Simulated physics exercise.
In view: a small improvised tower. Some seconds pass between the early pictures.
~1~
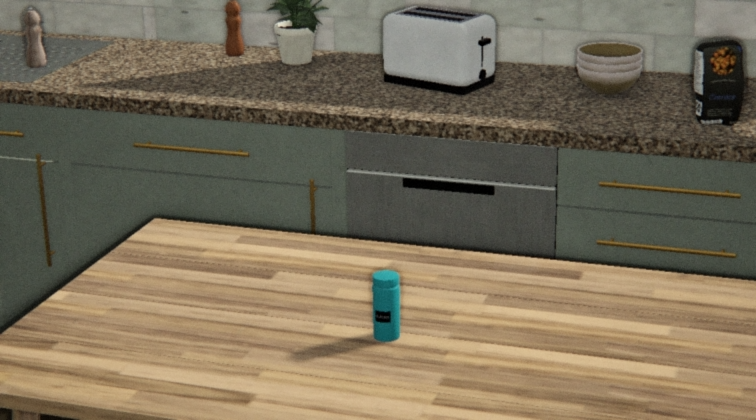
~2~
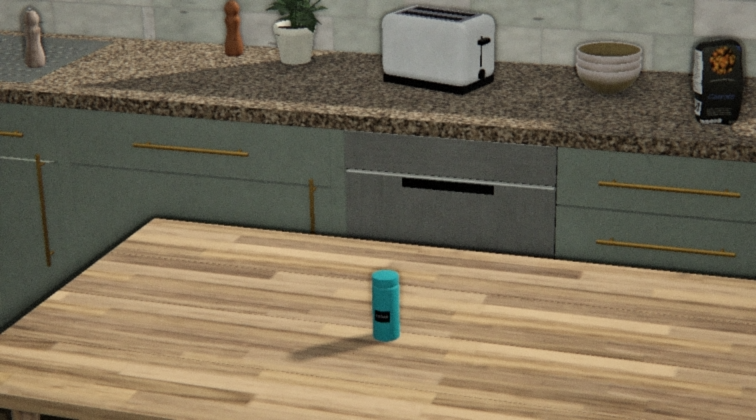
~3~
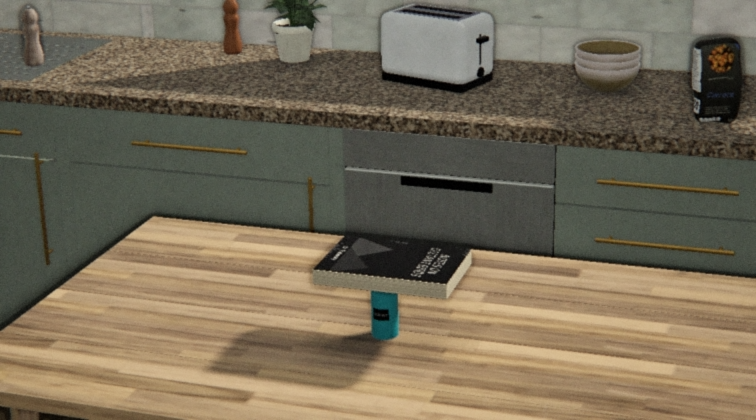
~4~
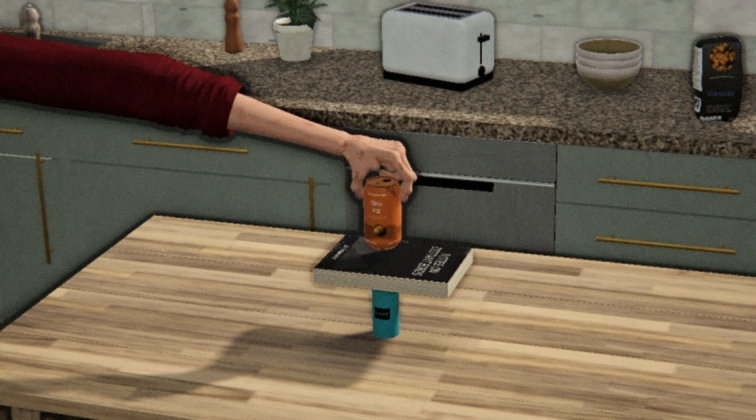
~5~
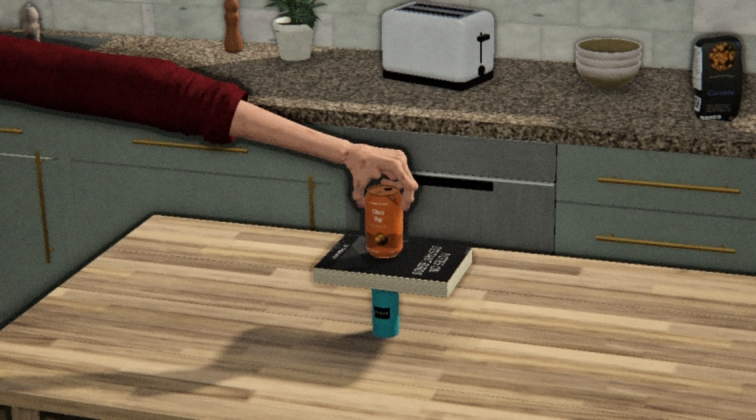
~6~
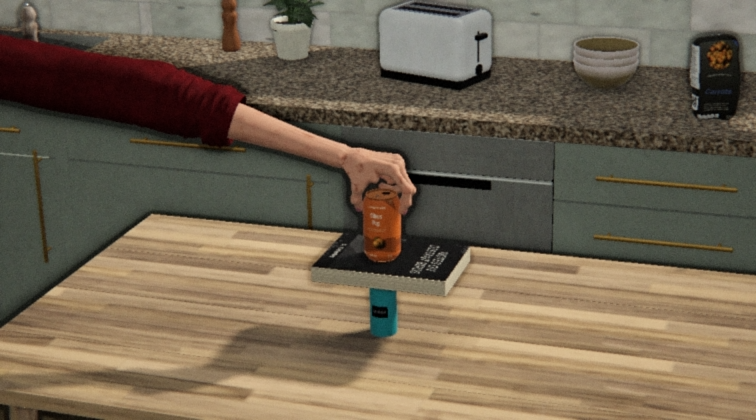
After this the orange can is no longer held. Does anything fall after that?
The stack stays up.
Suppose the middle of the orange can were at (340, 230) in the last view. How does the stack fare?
Then it keeps its balance.
Then, 0.30 s past the last view, nothing moves.
Then, 0.70 s past the last view, orange can resting near (383, 226).
Finally, all 3 still in place. Final places as the last picture's camera would see them, orange can near (383, 226). The stack keeps its balance.
